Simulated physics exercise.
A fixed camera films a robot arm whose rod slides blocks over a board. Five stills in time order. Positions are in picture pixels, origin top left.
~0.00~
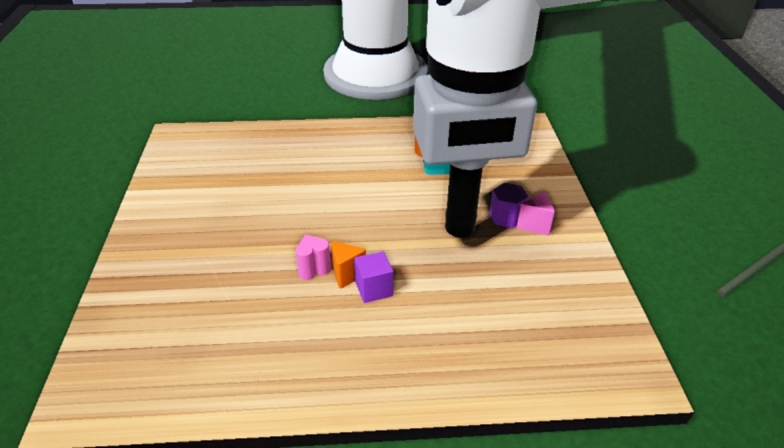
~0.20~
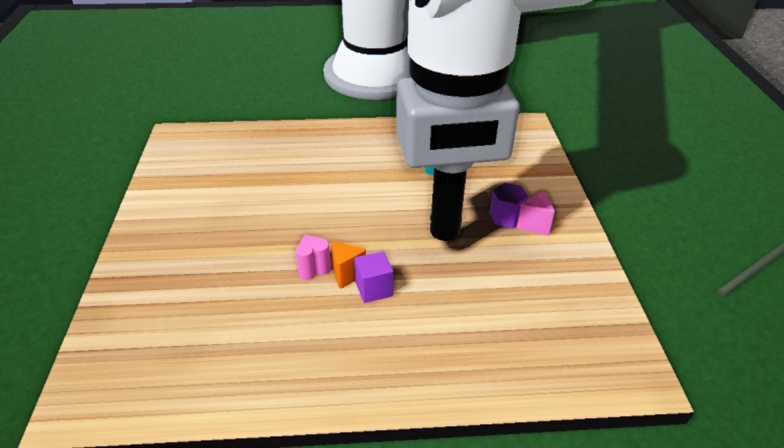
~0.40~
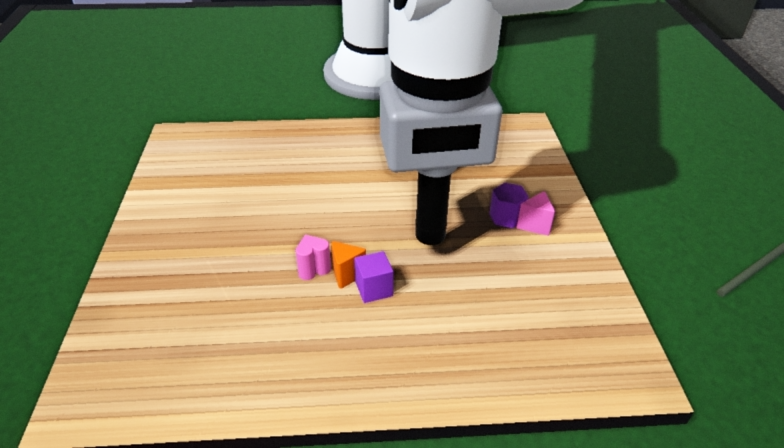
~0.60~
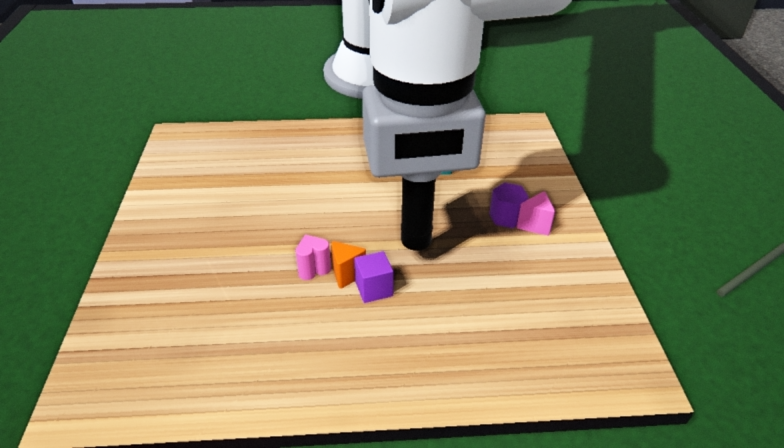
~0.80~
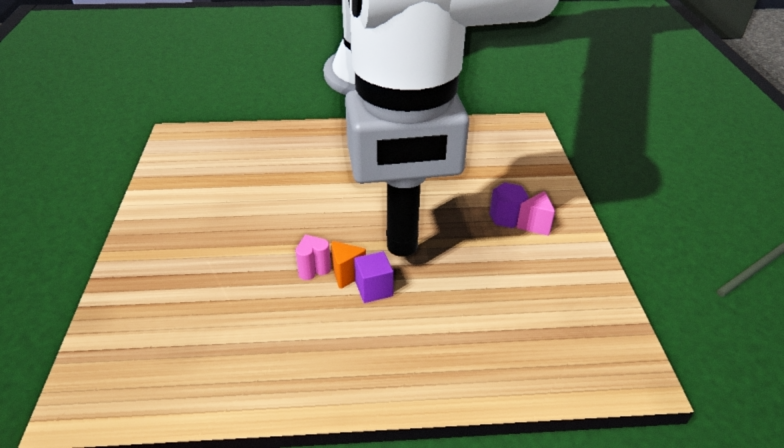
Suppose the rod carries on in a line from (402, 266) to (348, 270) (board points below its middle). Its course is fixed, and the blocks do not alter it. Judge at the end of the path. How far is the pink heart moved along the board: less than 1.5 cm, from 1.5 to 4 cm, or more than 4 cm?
Short of 1.5 cm.
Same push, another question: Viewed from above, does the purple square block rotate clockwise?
I believe not.
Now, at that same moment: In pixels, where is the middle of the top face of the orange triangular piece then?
I predict (323, 255).
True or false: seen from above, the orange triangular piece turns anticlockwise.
Answer: False.
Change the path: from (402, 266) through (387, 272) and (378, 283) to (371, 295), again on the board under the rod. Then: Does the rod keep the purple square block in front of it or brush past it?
In the end it is ahead.
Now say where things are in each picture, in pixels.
In the first picture, tip of the rod (460, 229), middles of tops, pink heart (311, 244), orange triangular piece (346, 251), purple square block (374, 264).
In the second picture, rod (445, 232), nothing pushed.
In the third picture, rod (430, 236), nothing pushed.
In the fourth picture, rod (416, 242), nothing pushed.
In the fifth picture, rod (402, 247), pink heart (311, 244), orange triangular piece (346, 251), purple square block (374, 264).
On the path given first. Halfway along, rod (374, 250); orange triangular piece (341, 252); purple square block (365, 267), turned 30° anticlockwise.
At the end, rod (347, 252); pink heart (303, 243); orange triangular piece (323, 255), turned 50° clockwise; purple square block (361, 270), turned 50° anticlockwise.
